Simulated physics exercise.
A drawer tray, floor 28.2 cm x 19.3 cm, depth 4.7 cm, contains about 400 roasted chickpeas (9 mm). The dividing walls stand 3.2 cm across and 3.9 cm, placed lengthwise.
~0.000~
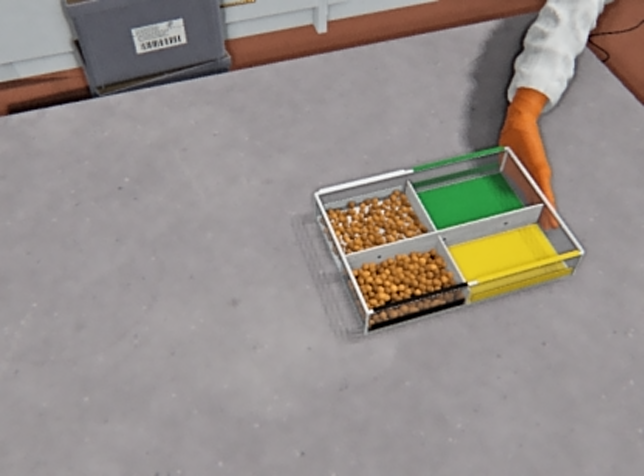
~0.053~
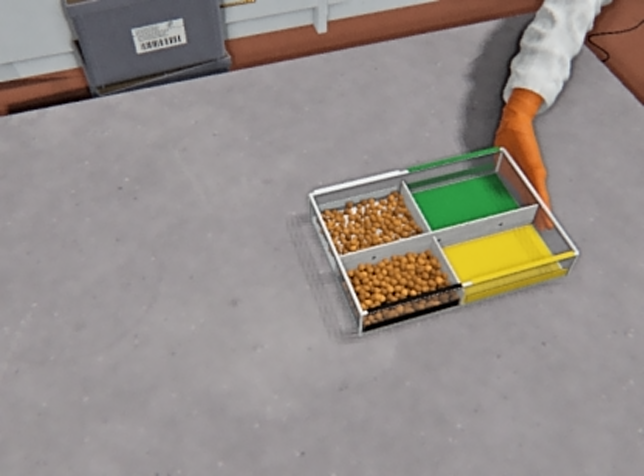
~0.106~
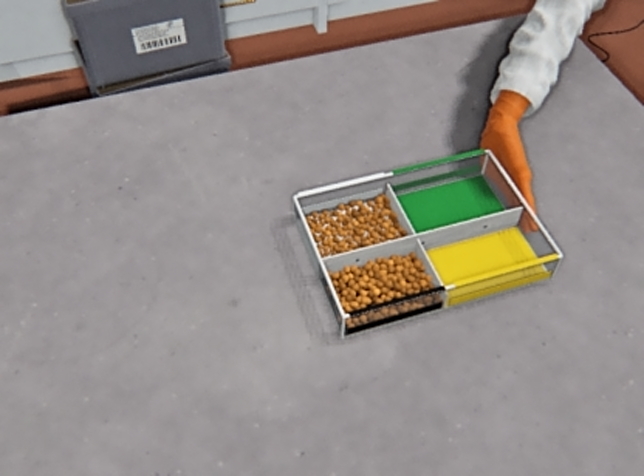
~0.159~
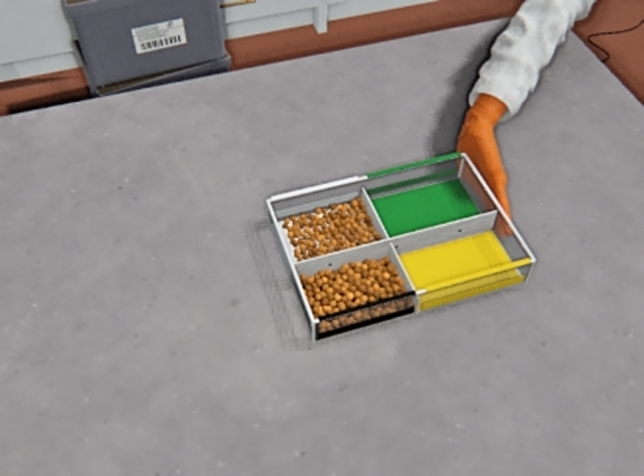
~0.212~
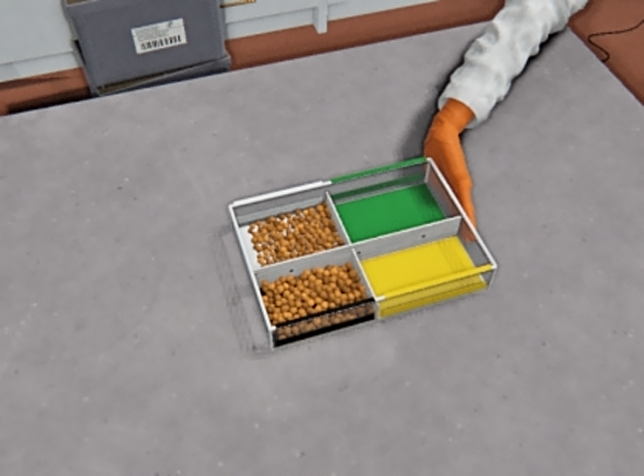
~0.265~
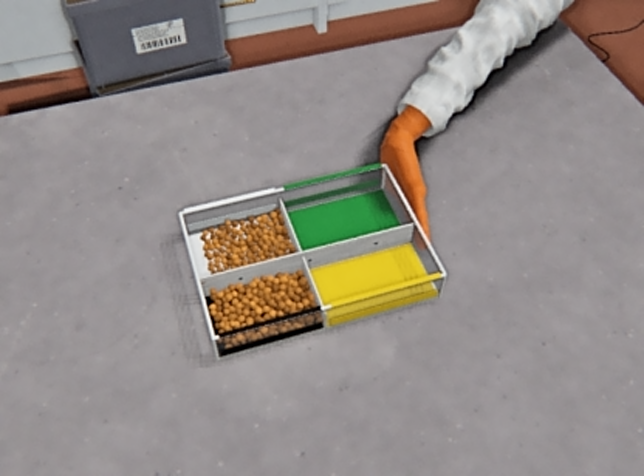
A clear divided tray slid left across a grey tabletop, pushed by an orange-gloved hand at its right side, with roasted chickpeas in its left compartments and green and yellow sections on the right.
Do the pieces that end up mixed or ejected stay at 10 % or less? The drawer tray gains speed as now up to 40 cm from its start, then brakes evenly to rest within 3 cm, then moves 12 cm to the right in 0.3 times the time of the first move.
No, it's going to be more than ten percent that strays.
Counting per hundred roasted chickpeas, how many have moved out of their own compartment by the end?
The share is some 15 per cent.
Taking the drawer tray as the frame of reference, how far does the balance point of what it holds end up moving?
Roughly 3.0 centimetres.
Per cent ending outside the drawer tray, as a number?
Outside fraction: About 10 in a hundred.
After 0.40 s, tilt 0 degrees; black 50 %, white 50 %; 0 % away from where they began.
After 0.51 s, tilt 0 degrees; black 45 %, white 45 %, in the air 10 %; 10 % away from where they began.
After 0.62 s, tilt 0 degrees; black 45 %, white 45 %, in the air 5 %; 10 % away from where they began.
Then, at 0.72 s, tilt 0 degrees; outside 5 %, yellow 5 %, black 40 %, white 45 %; 15 % away from where they began.
In the end, at 1.3 s, outside 10 %, yellow 5 %, black 40 %, white 45 %; 15 % away from where they began.
